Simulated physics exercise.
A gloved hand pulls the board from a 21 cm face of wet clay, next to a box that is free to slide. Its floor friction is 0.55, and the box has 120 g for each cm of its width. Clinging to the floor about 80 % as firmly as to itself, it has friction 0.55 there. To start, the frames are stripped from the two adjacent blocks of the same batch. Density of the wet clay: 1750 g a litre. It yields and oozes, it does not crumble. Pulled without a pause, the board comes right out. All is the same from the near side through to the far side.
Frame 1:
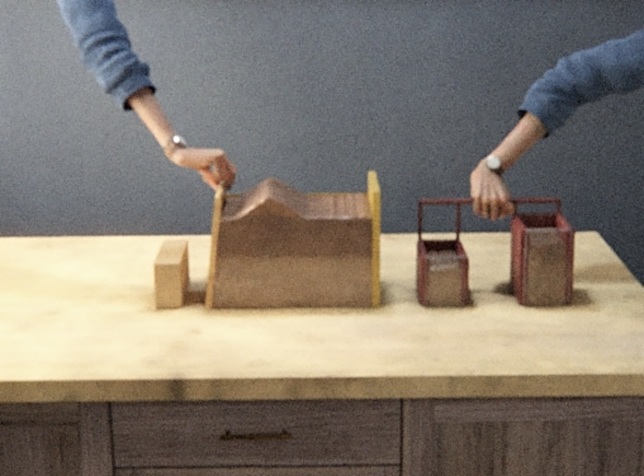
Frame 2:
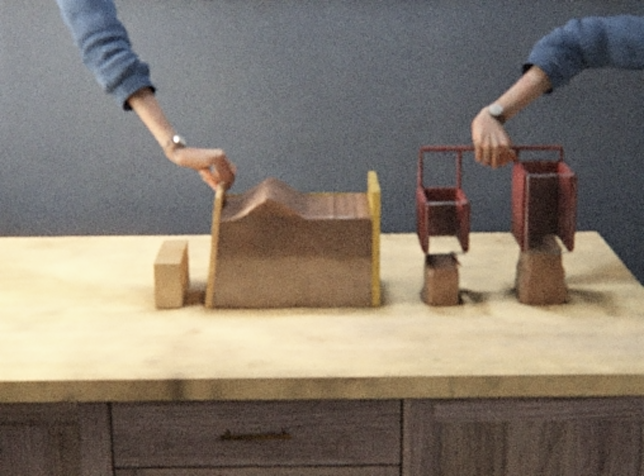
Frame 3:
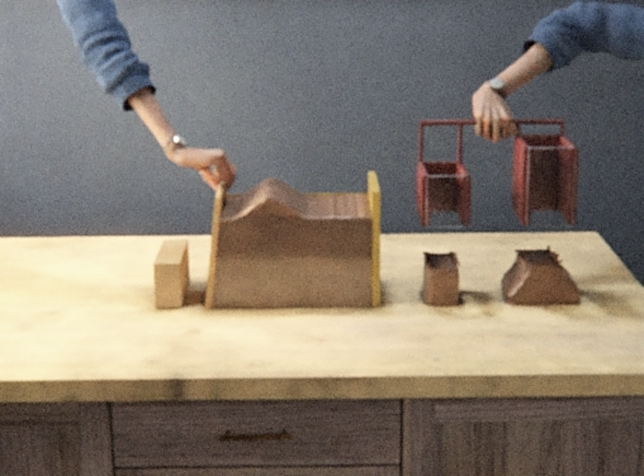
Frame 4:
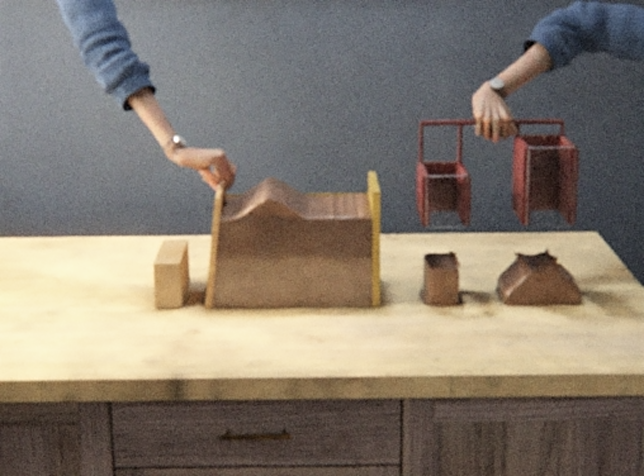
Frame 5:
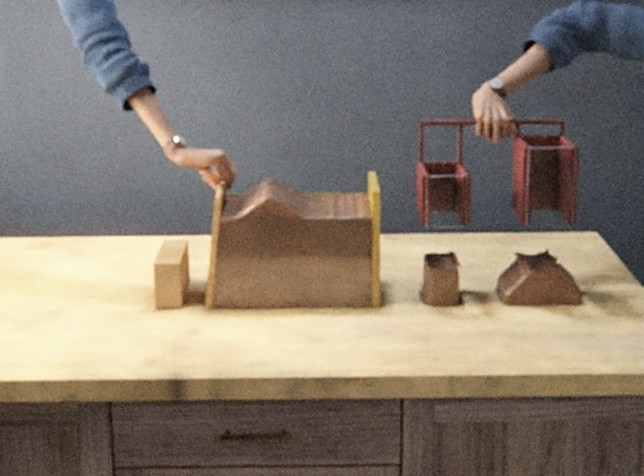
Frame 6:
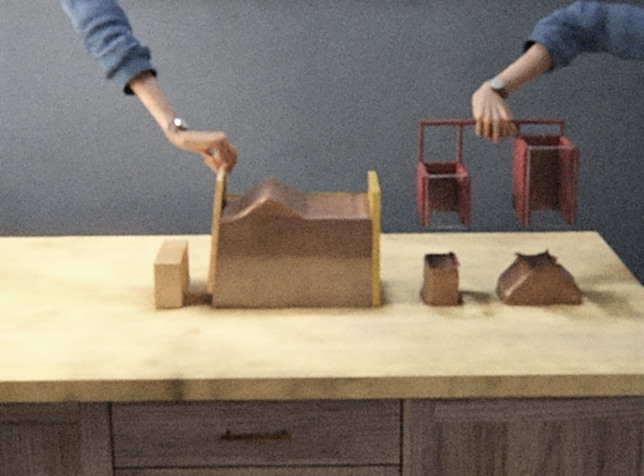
A hand lifts red holders off two brown blocks, then another hand slightly raises a board.
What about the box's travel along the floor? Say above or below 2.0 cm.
The box's travel finishes beyond 2.0 cm.
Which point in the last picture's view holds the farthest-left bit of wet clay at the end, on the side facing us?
Roughly at (166, 306).
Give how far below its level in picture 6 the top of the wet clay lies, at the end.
I'd put it at close to 4.0 cm.
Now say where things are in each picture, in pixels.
In the first frame, top of the board at (220, 217), not yet moved; crest of the wet clay at (277, 200); block heights 9.4 cm, 15 cm (left to right).
In the second frame, top of the board at (220, 217), not yet moved; crest of the wet clay at (277, 200); block heights 9.3 cm, 13 cm (left to right).
In the third frame, top of the board at (220, 217), not yet moved; crest of the wet clay at (277, 200); block heights 9.3 cm, 9.8 cm (left to right).
In the fourth frame, top of the board at (220, 217), not yet moved; crest of the wet clay at (277, 200); block heights 9.2 cm, 8.9 cm (left to right).
In the fifth frame, top of the board at (220, 217), not yet moved; crest of the wet clay at (277, 200); block heights 9.2 cm, 8.9 cm (left to right).
In the sixth frame, top of the board at (221, 199), moved 4.0 cm; crest of the wet clay at (276, 200); block heights 9.2 cm, 8.9 cm (left to right).
Last picture + 0.20 s, the box has not moved.
Last picture + 0.44 s, the box has been pushed 1.8 cm.
Last picture + 0.67 s, the box has been pushed 3.9 cm.
Last picture + 0.91 s, the box has been pushed 3.9 cm.
Last picture + 0.95 s, the box has been pushed 3.9 cm.
